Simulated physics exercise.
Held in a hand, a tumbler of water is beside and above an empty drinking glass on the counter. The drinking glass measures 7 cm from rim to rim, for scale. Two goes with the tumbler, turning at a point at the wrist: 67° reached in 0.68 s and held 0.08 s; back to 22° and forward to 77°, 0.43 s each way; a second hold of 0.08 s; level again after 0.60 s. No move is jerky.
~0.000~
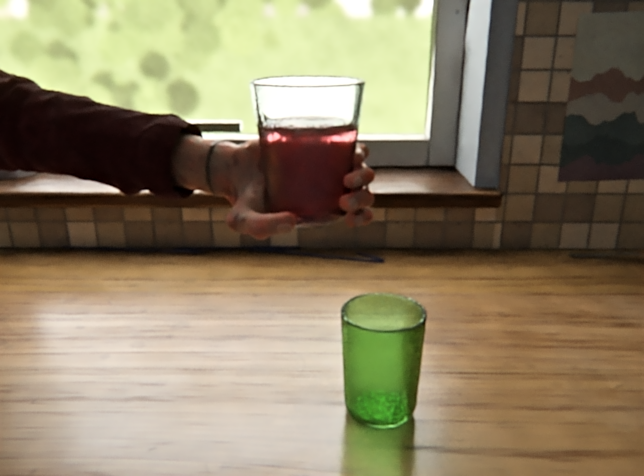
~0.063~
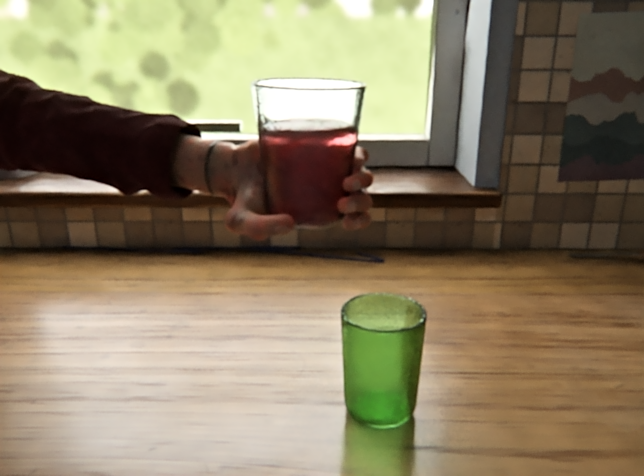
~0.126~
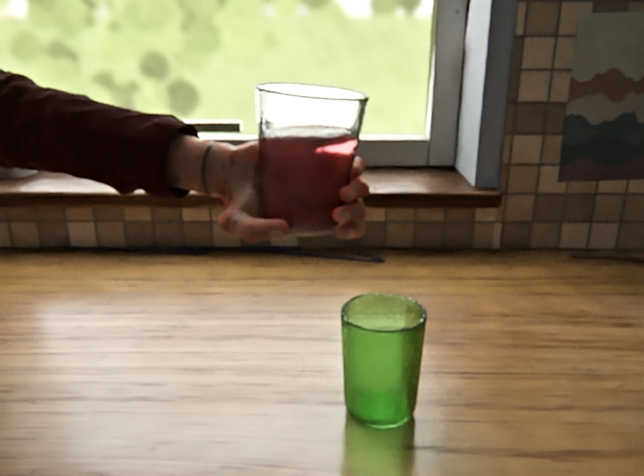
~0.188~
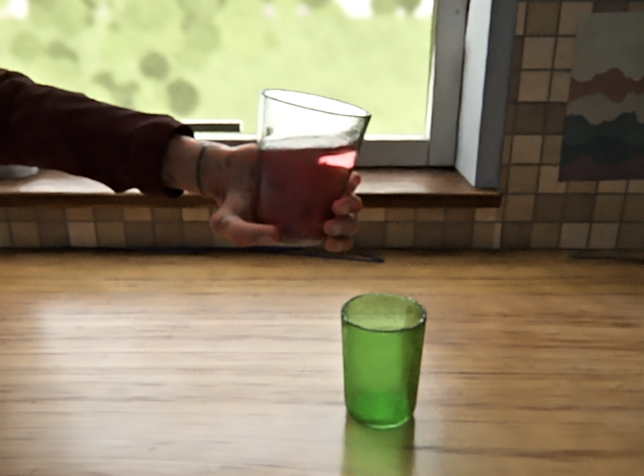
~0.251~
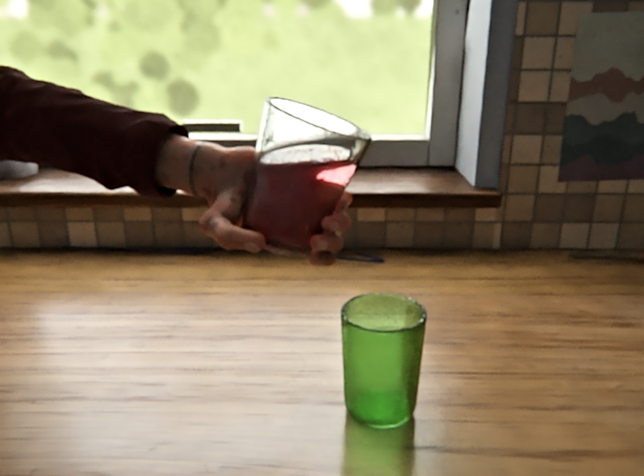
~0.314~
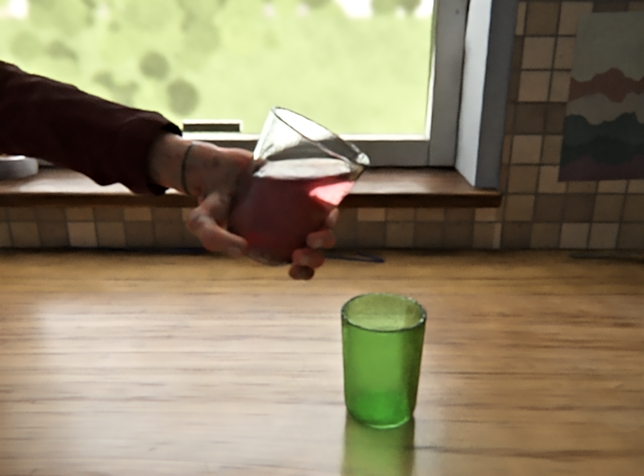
The clip shows a hand holding a clear tumbler of red liquid above and slightly left of a green drinking glass on a wooden counter. The hand gradually lowers the tumbler while tilting its rim rightward.
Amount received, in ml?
Close to 125 millilitres.
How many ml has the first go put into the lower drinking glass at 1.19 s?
Volume then: Around 80 ml.
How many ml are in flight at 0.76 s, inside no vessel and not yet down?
About 30 ml.
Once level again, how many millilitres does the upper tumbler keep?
About 160 ml.
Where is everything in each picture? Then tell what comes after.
The first frame shows tilt 0°; pouring edge (363, 84); surface from (261, 121) to (355, 121); the drinking glass's rim runs from (343, 313) to (424, 313).
The second frame shows tilt 1°; pouring edge (365, 87); surface from (262, 124) to (354, 124).
The third frame shows tilt 6°; pouring edge (367, 99); surface from (264, 131) to (355, 130).
The fourth frame shows tilt 12°; pouring edge (370, 116); surface from (263, 143) to (356, 140).
The fifth frame shows tilt 20°; pouring edge (370, 139); surface from (258, 157) to (357, 153).
The sixth frame shows tilt 29°; pouring edge (367, 164); surface from (252, 172) to (356, 167).
By 0.76 s the tilt is 67° and the drinking glass has 30 ml, the tumbler 260 ml, and 0 ml is on the counter.
By 1.19 s the tilt is 22° and the drinking glass has 85 ml, the tumbler 235 ml, and 5 ml is on the counter.
By 1.70 s the tilt is 77° and the drinking glass has 85 ml, the tumbler 205 ml, and 10 ml is on the counter.
By 2.13 s the tilt is 14° and the drinking glass has 125 ml, the tumbler 160 ml, and 30 ml is on the counter.
At rest the drinking glass has 125 ml, the tumbler 160 ml, and 30 ml is on the counter.
